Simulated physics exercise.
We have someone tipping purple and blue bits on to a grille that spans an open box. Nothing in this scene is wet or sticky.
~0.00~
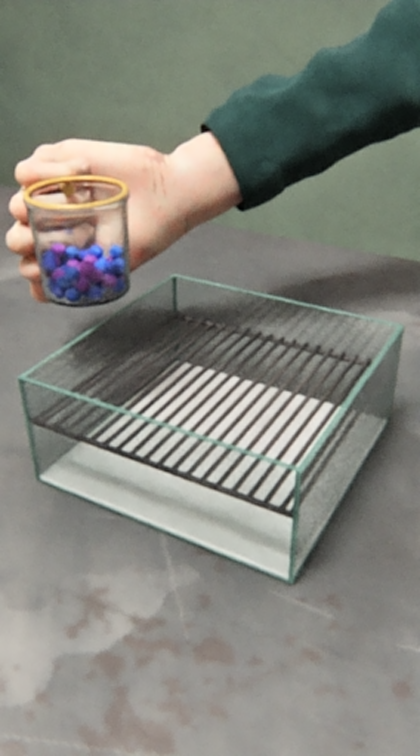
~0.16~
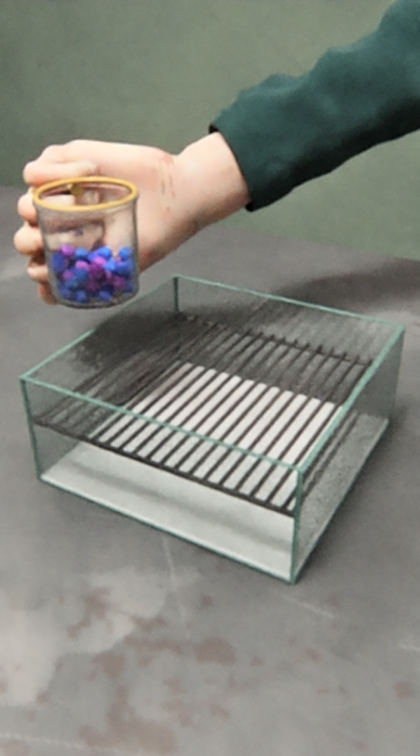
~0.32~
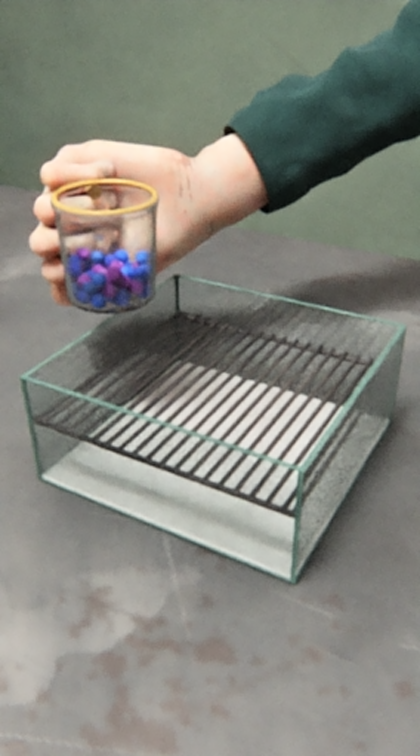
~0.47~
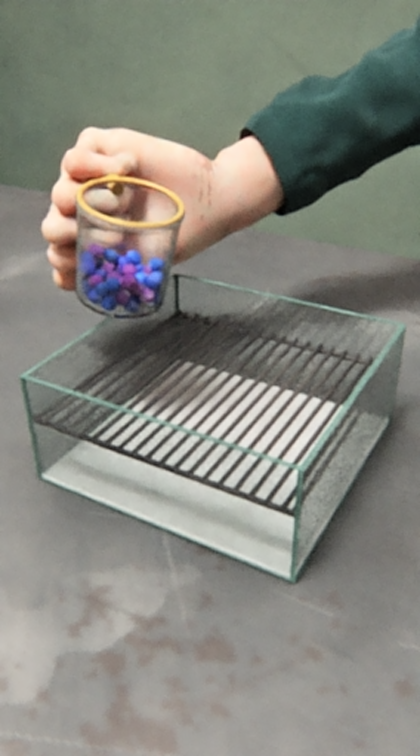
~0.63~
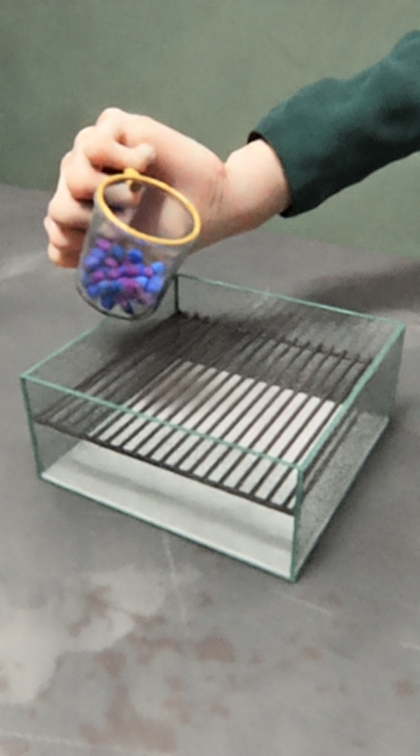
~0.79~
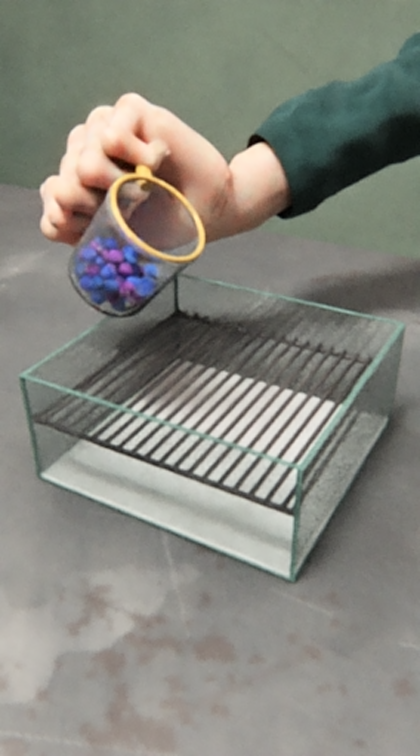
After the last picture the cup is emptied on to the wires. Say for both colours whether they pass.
As for the purple ones, they sit on the grille, and the blue ones sit on the grille.
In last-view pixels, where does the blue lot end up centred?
Close to (197, 378).
After 1.21 s, purple ones, all in the cup; blue ones, all in the cup.
After 1.58 s, purple ones, most in the cup, a small part on or over the wires; blue ones, nearly all in the cup, a stray few on or over the wires.
After 1.89 s, purple ones, all on or over the wires; blue ones, all on or over the wires.
At rest (2.4 s), purple ones, all on the wires, none under the rack; blue ones, all on the wires, none under the rack.
